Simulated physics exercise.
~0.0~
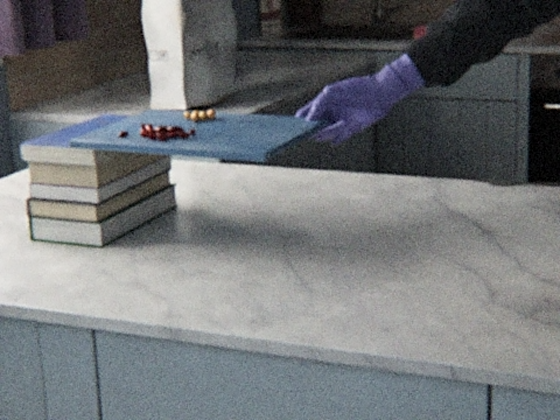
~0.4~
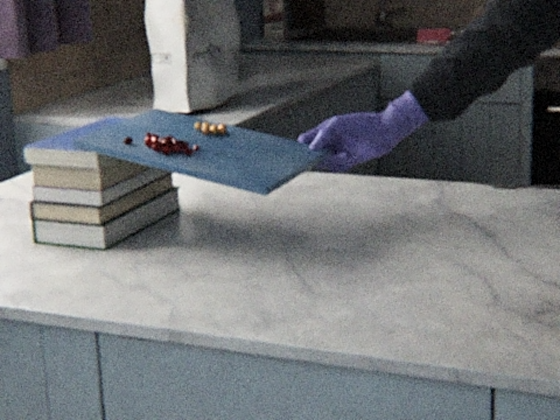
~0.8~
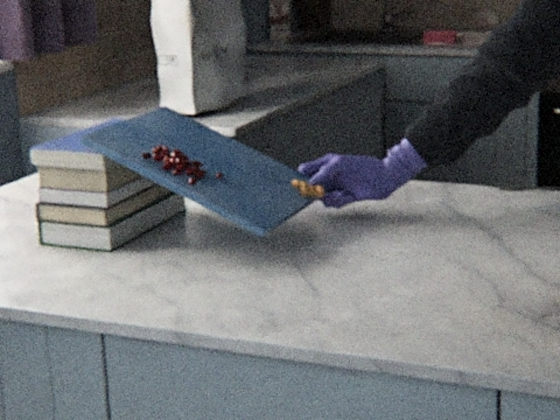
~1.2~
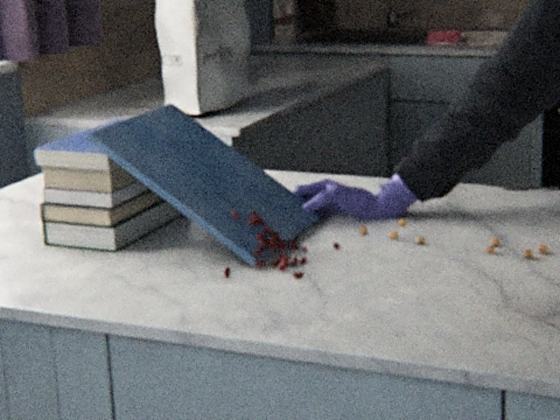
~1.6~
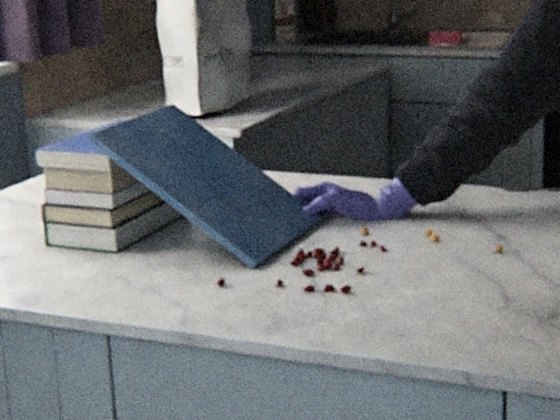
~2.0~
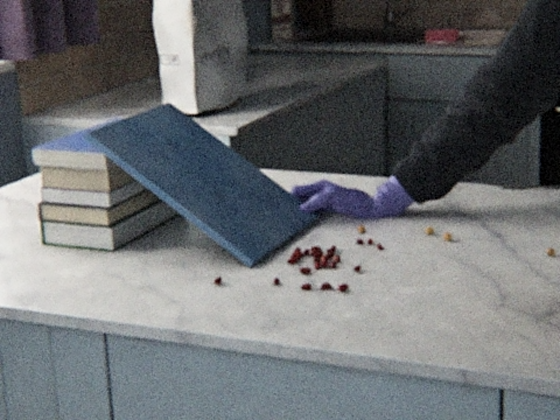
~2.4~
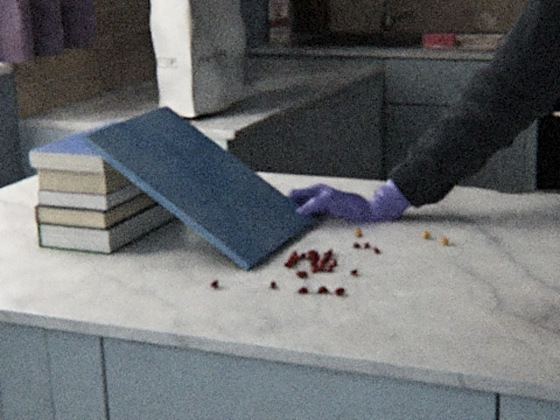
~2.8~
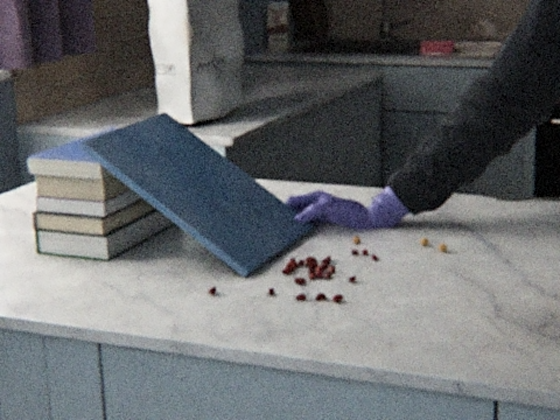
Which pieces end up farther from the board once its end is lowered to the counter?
The golden pieces end up farther out, while most of the red ones stay near the foot of the board.
